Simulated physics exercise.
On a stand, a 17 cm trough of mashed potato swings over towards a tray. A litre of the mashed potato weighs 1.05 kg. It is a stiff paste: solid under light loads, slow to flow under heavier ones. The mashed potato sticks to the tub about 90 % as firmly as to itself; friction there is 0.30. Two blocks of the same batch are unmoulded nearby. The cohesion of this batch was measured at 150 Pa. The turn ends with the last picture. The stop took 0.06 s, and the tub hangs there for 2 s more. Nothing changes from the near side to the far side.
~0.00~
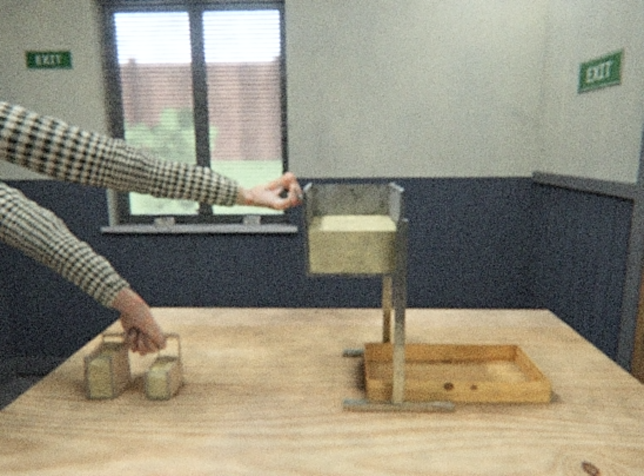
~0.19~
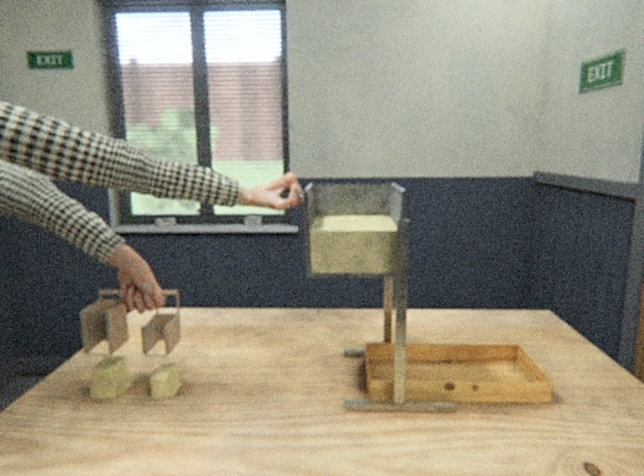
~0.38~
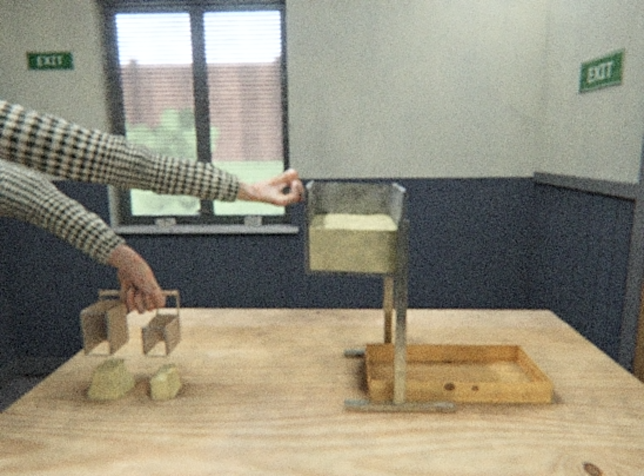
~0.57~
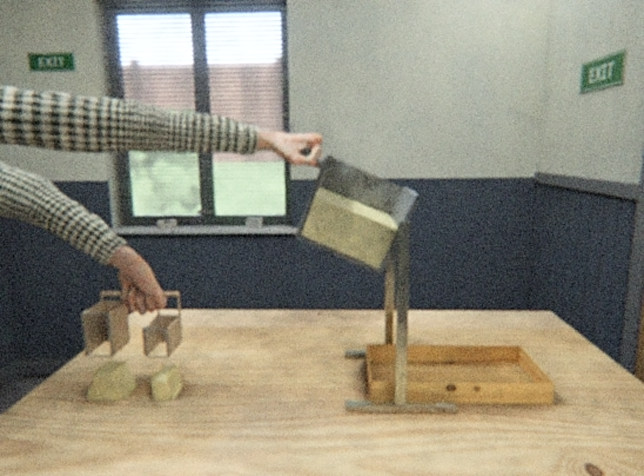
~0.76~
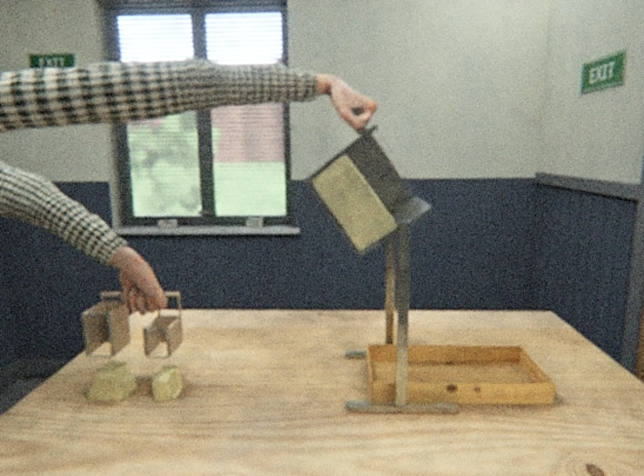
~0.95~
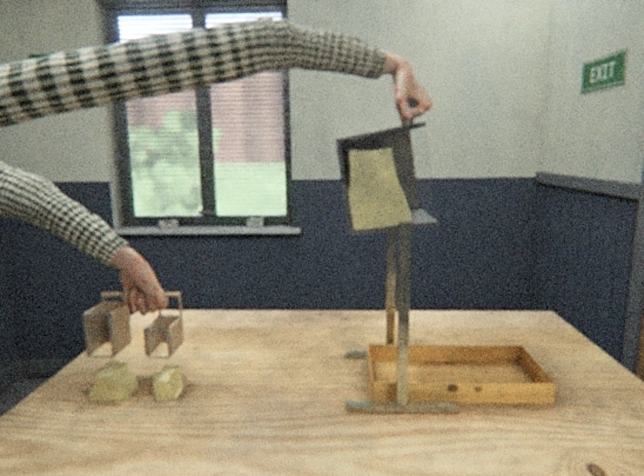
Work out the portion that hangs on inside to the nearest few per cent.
About 72 %.
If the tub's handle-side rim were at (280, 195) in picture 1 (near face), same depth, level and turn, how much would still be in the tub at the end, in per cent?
It would be near 55 %.
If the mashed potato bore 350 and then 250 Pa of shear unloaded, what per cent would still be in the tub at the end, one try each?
In that order: 100 %, 100 %.
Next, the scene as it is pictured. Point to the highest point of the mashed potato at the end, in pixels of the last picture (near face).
At about (402, 190).
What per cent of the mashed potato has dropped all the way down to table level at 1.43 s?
About 0 %.
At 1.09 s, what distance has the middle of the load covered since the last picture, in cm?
Roughly 4 cm.
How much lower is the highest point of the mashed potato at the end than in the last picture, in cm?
Some 8 cm.
After 1.09 s, the tub is at 82 degrees and holds 100 %.
After 1.26 s, the tub is at 82 degrees and holds 84 %.
After 1.43 s, the tub is at 82 degrees and holds 73 %.
After 1.60 s, the tub is at 82 degrees and holds 72 %.
After 2.95 s, the tub is at 82 degrees and holds 72 %.
